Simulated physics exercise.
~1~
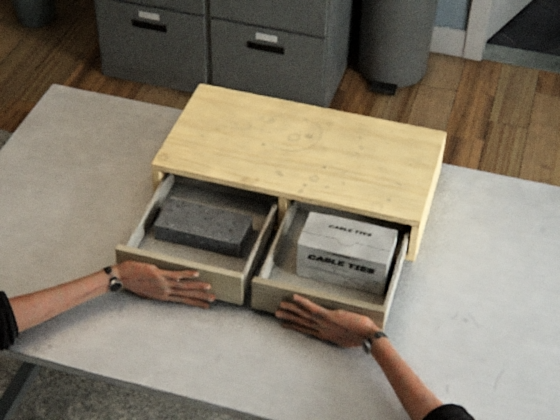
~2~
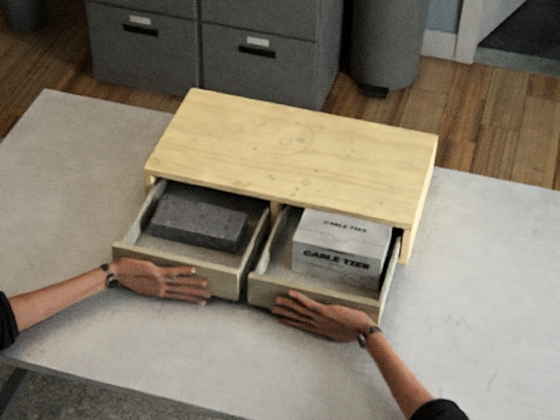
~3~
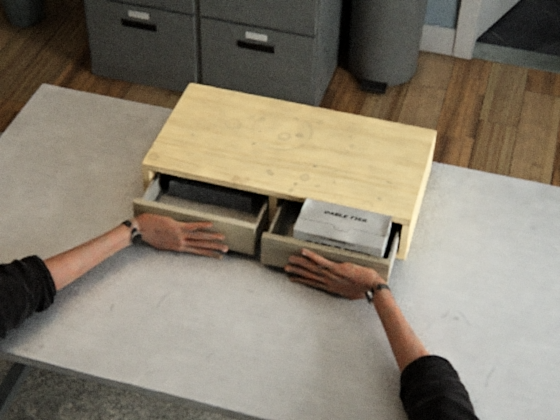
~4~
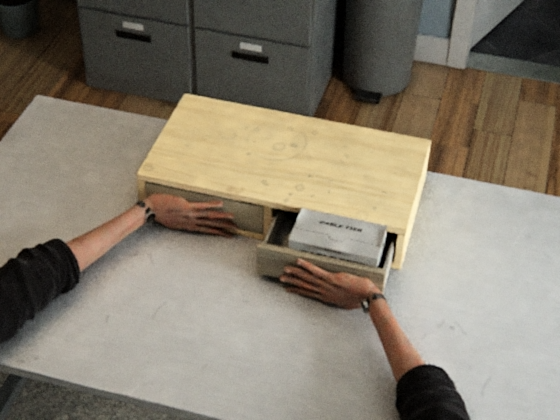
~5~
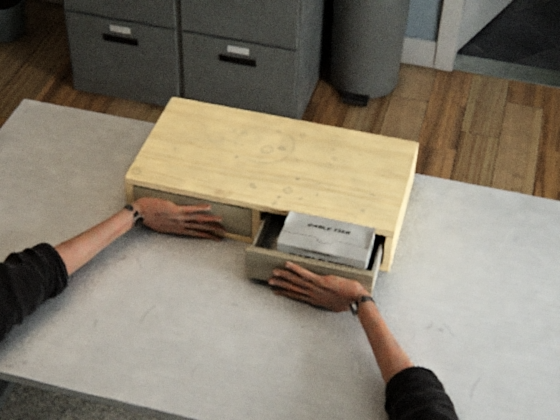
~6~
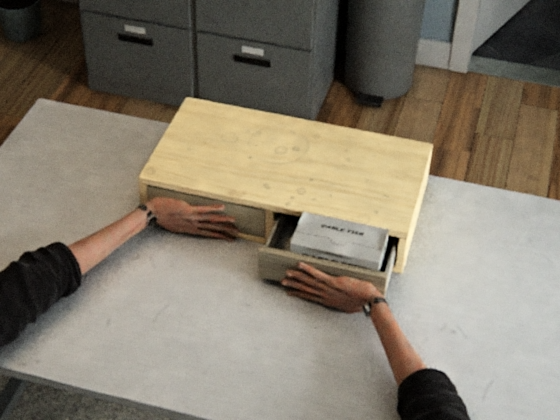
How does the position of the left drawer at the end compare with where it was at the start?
At the start the left drawer was pulled out toward the viewer with the grey brick showing, and by the end it was pushed back flush inside the chest.
